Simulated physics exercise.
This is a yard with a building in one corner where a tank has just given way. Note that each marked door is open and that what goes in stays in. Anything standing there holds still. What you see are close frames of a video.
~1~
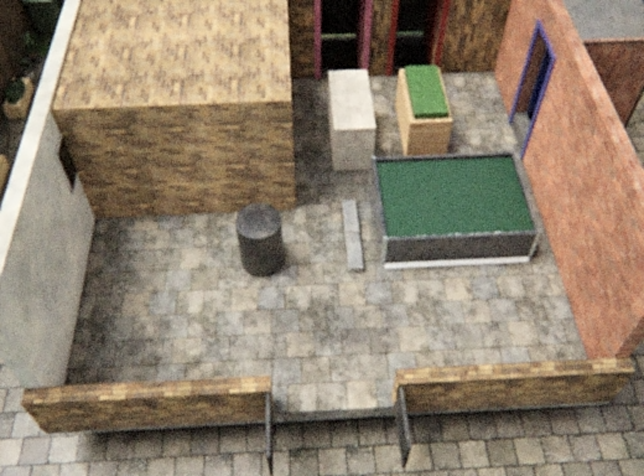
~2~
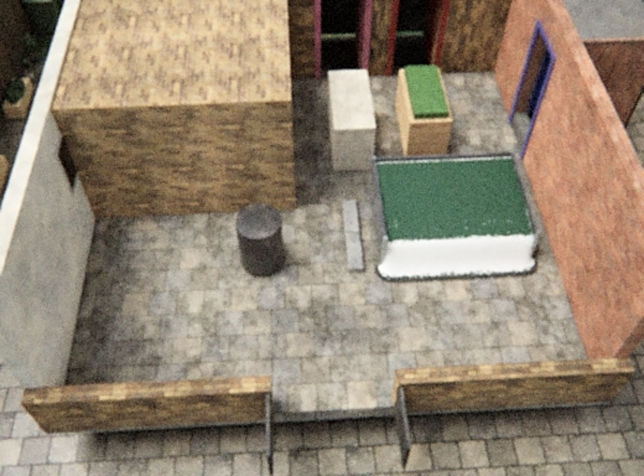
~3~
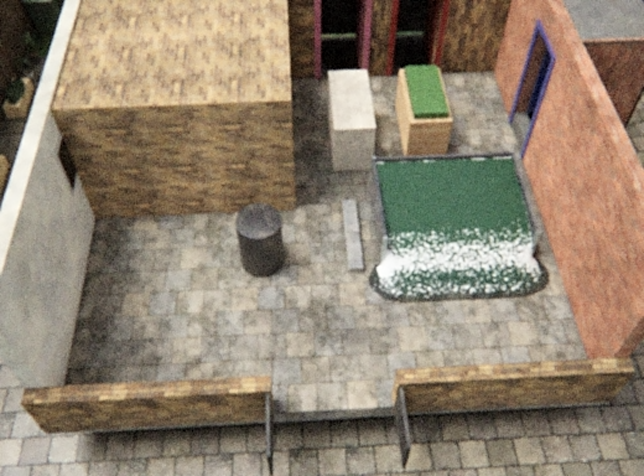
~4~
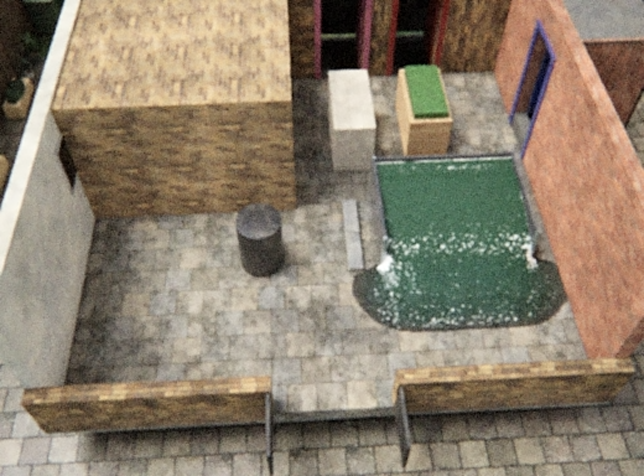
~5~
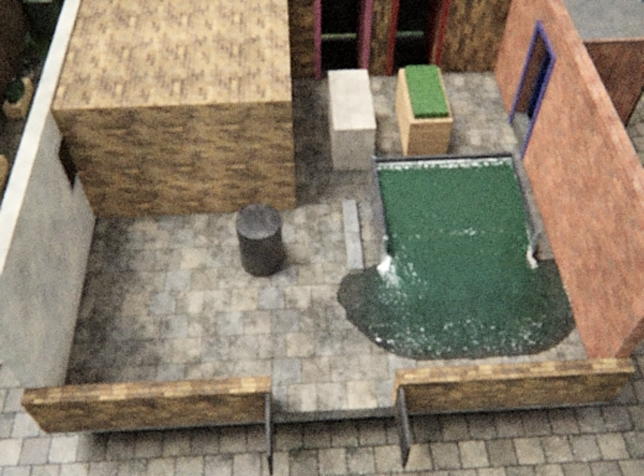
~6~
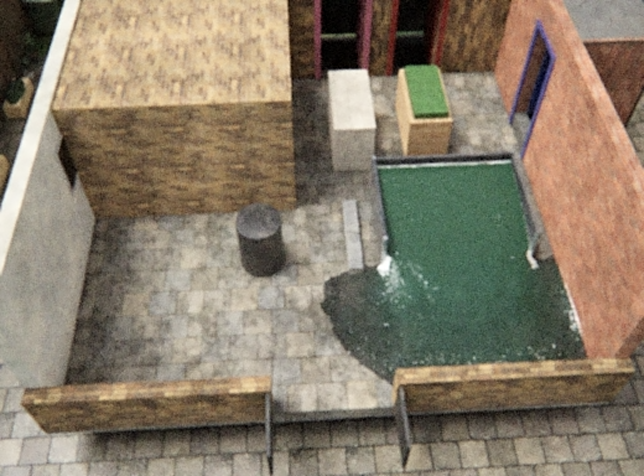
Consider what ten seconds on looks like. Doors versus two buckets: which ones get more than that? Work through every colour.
At the end, pink door: Two pails at most. Red door: Two pails at most. Blue door: Two pails at most.
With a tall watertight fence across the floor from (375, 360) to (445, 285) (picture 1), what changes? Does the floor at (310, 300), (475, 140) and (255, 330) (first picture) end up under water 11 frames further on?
Submerged; untouched; submerged.
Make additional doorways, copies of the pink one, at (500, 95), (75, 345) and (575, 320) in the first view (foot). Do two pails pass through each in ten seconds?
Well, the first one doesn't reach it, the next overshoots, and the last overshoots.
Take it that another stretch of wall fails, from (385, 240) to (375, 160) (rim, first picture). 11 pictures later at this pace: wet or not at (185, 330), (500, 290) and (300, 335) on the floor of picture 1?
Going through them one by one, I'd say waterlogged, then high and dry, then waterlogged.
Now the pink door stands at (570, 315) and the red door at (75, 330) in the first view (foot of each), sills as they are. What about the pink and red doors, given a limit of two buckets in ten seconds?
Result: Pink door yes, red door yes.
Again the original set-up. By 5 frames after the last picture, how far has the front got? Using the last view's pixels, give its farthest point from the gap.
The farthest wet spot is near (301, 397).
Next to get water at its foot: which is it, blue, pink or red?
The blue-painted one.
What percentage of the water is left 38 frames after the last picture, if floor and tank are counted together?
The share not yet gone is roughly 84 percent.
A moment on, water covers 25 % of the floor; the pink door not reached, the red door not reached, the blue door not reached.
Next, water covers 25 % of the floor; the pink door not reached, the red door not reached, the blue door not reached.
Then, water covers 40 % of the floor; the pink door not reached, the red door not reached, the blue door not reached.
Later, water covers 70 % of the floor; the pink door not reached, the red door wet at the sill, nothing in, the blue door wet at the sill, nothing in.
In the end, water covers 85 % of the floor; the pink door wet at the sill, nothing in, the red door wet at the sill, nothing in, the blue door wet at the sill, nothing in.
